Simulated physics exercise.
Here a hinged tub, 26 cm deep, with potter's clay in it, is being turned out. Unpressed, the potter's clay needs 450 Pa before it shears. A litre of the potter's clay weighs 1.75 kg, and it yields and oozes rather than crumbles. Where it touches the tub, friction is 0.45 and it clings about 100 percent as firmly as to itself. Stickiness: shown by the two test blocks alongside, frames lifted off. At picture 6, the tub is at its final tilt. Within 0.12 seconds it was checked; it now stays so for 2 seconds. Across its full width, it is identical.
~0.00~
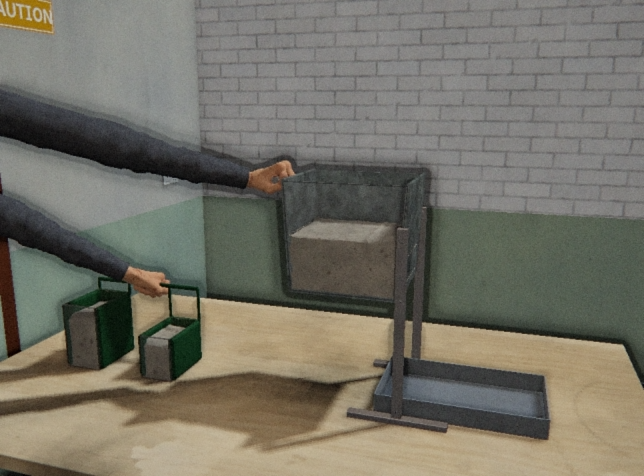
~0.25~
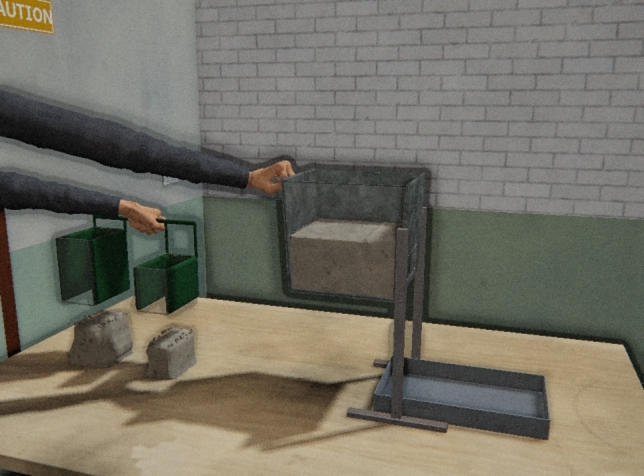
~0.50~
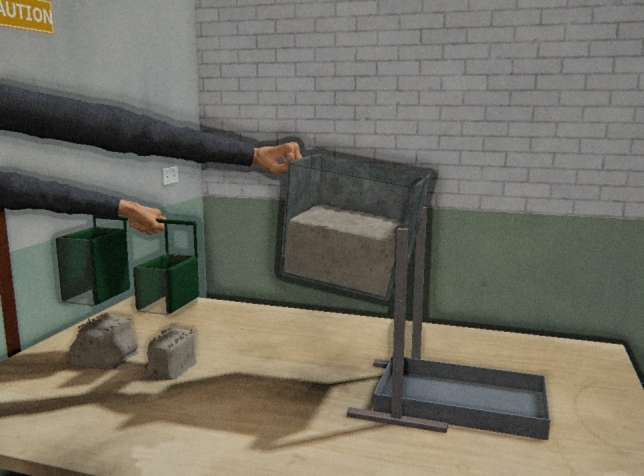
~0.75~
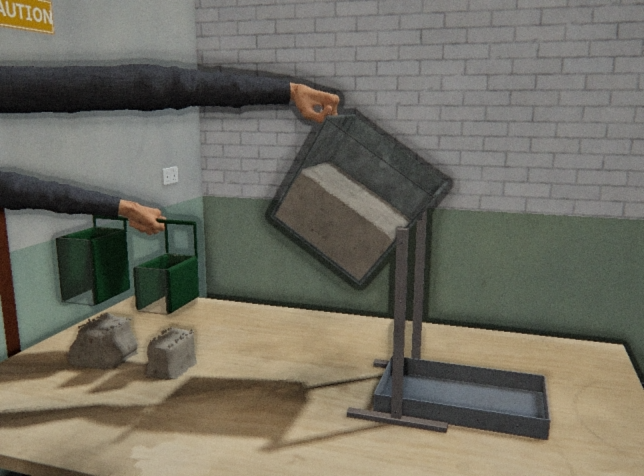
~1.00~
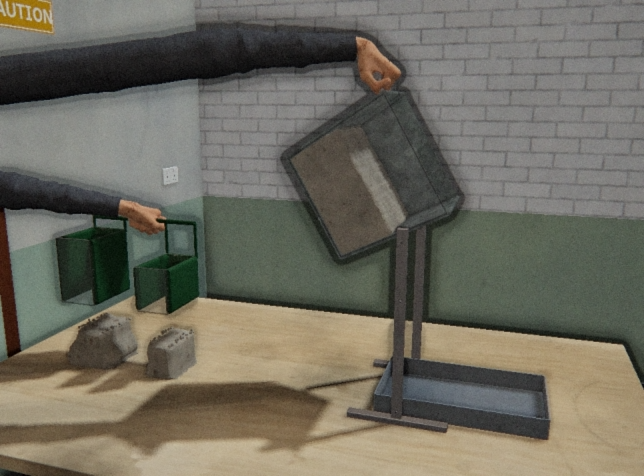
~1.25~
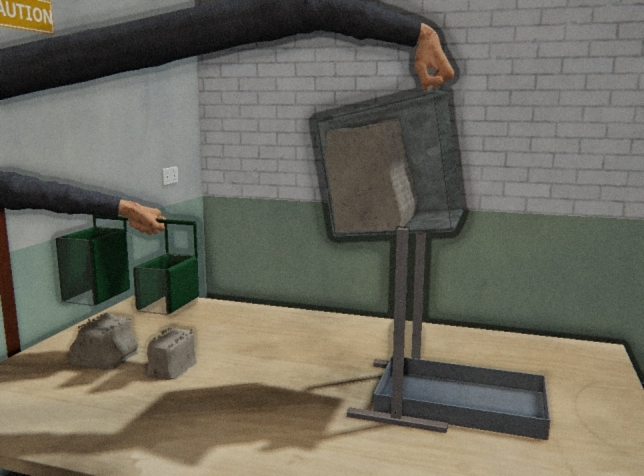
The clip opens with one hand on a tub of grey clay and another lifting two green holders off two small blocks. The left block slumps lower while the right barely changes, and then the upper hand swings the tub up and rightward, almost onto its side, with the clay still inside.
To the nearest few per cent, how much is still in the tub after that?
About 100 %.
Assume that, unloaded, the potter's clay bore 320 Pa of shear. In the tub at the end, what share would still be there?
90 %.
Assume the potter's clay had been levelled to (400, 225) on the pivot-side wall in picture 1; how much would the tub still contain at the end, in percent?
That works out near 80 %.
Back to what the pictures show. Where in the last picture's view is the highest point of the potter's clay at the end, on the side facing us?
Looking at the last picture, I'd put it at about (363, 161).
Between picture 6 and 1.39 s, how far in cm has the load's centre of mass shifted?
The shift is near 4 cm.
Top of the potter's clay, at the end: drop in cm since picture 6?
About 8 cm.
After 1.39 s, the tub is at 80 degrees and holds 100 %.
After 1.56 s, the tub is at 80 degrees and holds 100 %.
After 1.73 s, the tub is at 80 degrees and holds 100 %.
After 1.90 s, the tub is at 80 degrees and holds 100 %.
After 3.25 s, at the end, the tub is at 80 degrees and holds 100 %.
